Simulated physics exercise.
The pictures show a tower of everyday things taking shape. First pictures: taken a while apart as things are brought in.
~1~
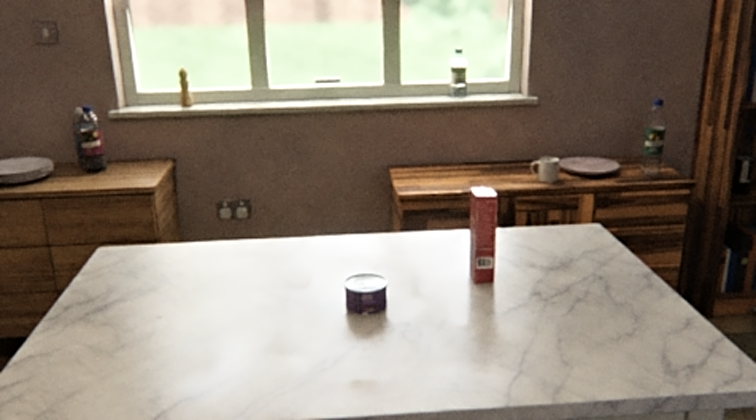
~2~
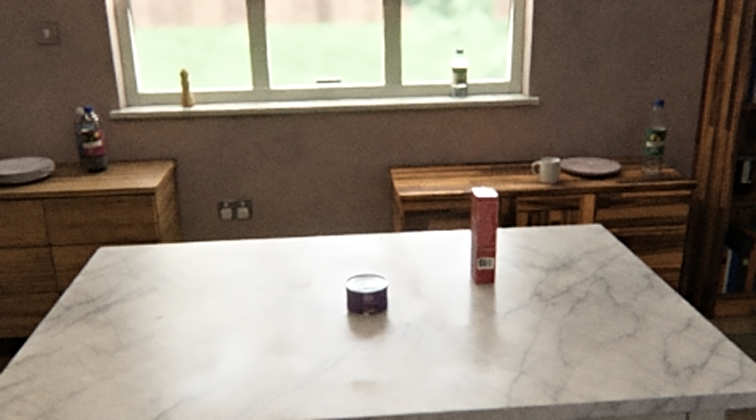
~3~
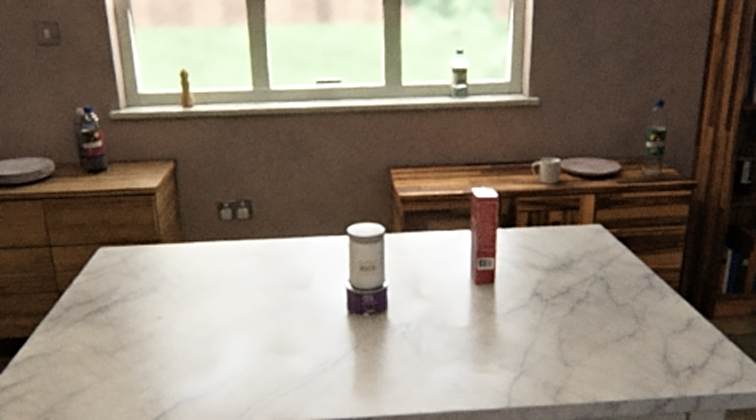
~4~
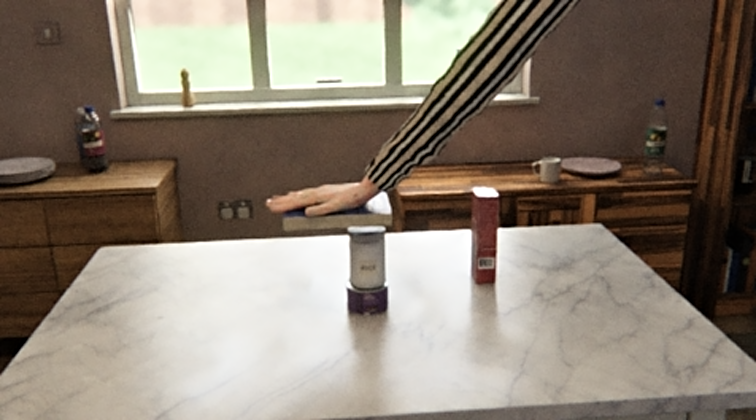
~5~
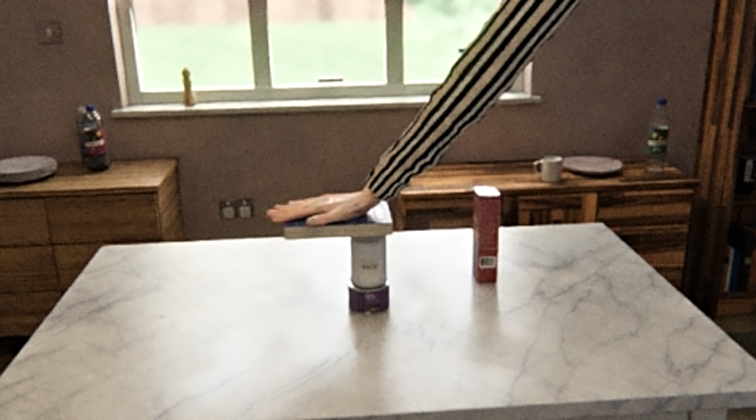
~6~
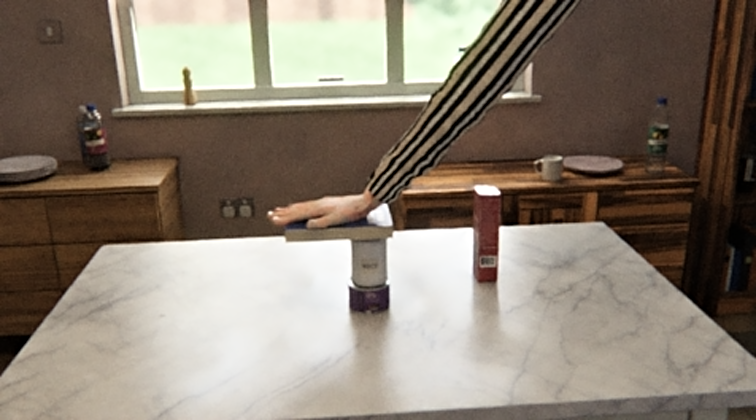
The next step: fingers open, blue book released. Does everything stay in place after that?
No, something drops.
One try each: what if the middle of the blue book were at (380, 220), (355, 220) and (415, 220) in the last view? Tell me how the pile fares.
Well, on the first go it stays steady, on the second it stays steady, and on the third it tumbles down.
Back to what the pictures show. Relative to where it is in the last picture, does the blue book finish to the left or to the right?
That would be the viewer's left.
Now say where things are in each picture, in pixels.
In the first frame, the last thing is not in view yet.
In the second frame, the last thing is not in view yet; purple tub (367, 295).
In the third frame, the last thing is not in view yet; red carton (484, 236).
In the fourth frame, still above its spot; blue book (337, 210); white jar (367, 256).
In the fifth frame, still above its spot; blue book (338, 220); purple tub (369, 293).
In the sixth frame, in place under the hand; blue book (338, 223); red carton (486, 234).
Then, 0.30 s past the last view, blue book now fallen.
Then, 0.60 s past the last view, things are still on the move.
Then, 0.70 s past the last view, as before.
Finally, fallen, blue book; the other 3 still in place. Final places as the last picture's camera would see them, blue book near (262, 305). The pile comes apart.
